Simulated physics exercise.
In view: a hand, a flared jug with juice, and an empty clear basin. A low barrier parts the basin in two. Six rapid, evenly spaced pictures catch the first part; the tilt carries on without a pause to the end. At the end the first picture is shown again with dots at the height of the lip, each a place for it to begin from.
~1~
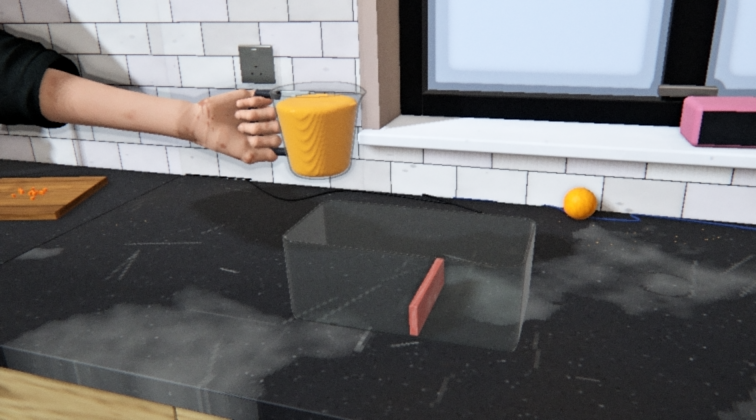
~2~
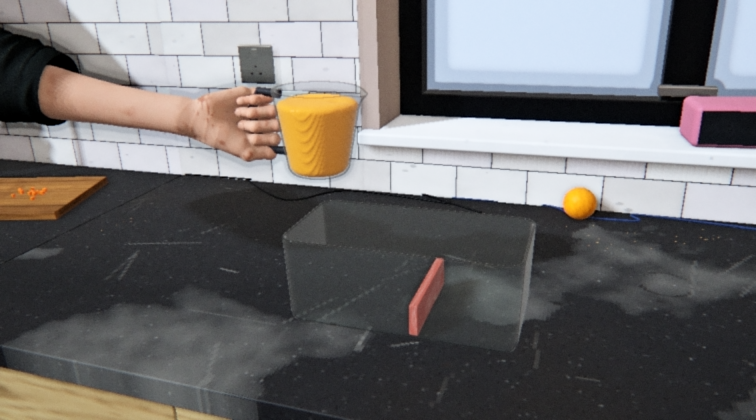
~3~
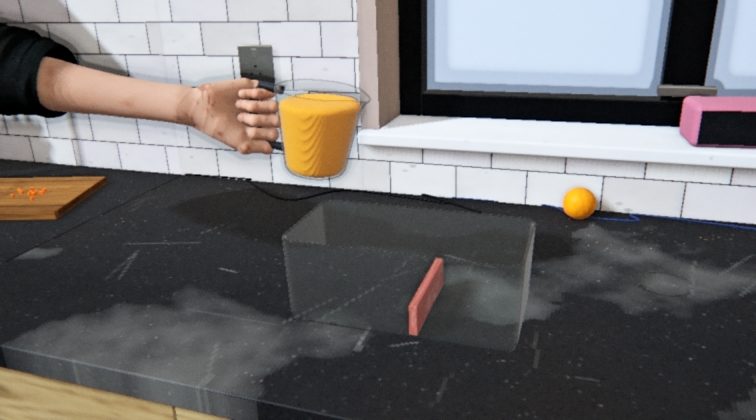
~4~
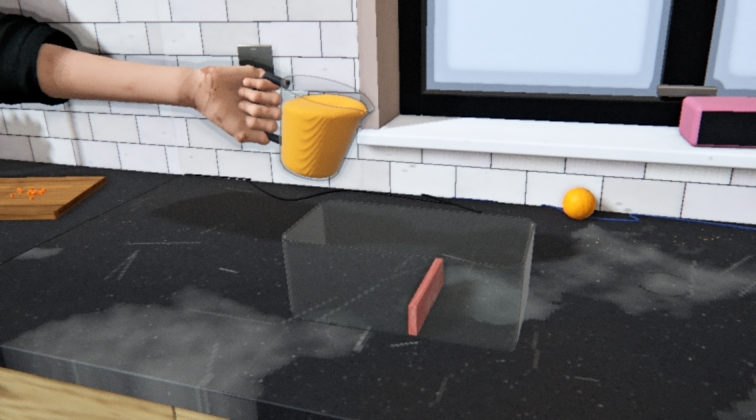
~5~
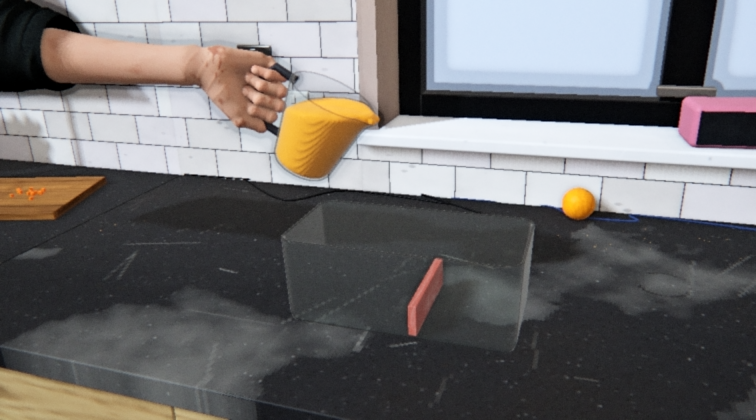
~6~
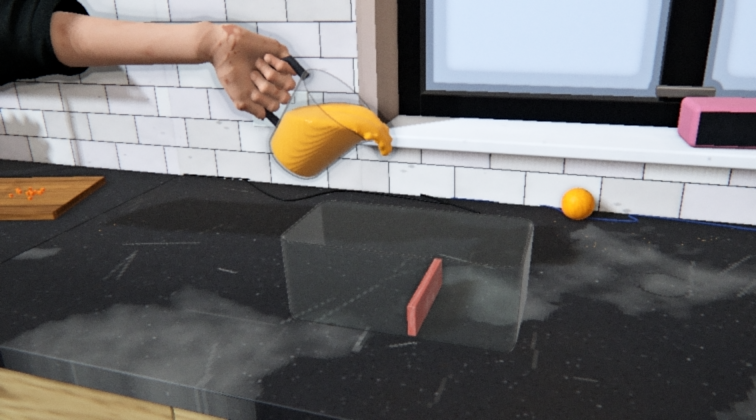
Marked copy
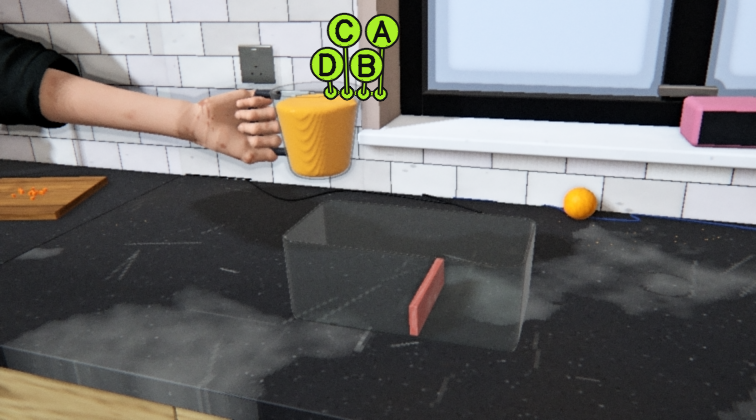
At the start, a hand holds a clear flared jug of orange juice upright above a dark counter, where an empty clear basin is divided by a low red barrier. The hand then tilts the jug steadily to the right, and juice slides over the lip and curls downward in a thick stream.
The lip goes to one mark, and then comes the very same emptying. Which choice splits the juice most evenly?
Best: A.
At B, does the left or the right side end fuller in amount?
More ends on the left.
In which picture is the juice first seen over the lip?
In picture 5.
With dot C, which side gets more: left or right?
More ends on the left.
On the marked copy, A at (380, 94); B at (363, 93); C at (347, 92); D at (330, 92).
Choosing A, about 51 % ends left of the wall and 48 % right of it.
Choosing B, about 77 % ends left of the wall and 21 % right of it.
Choosing C, about 90 % ends left of the wall and 7 % right of it; 3 % is lost outside.
Choosing D, about 93 % ends left of the wall and 6 % right of it.
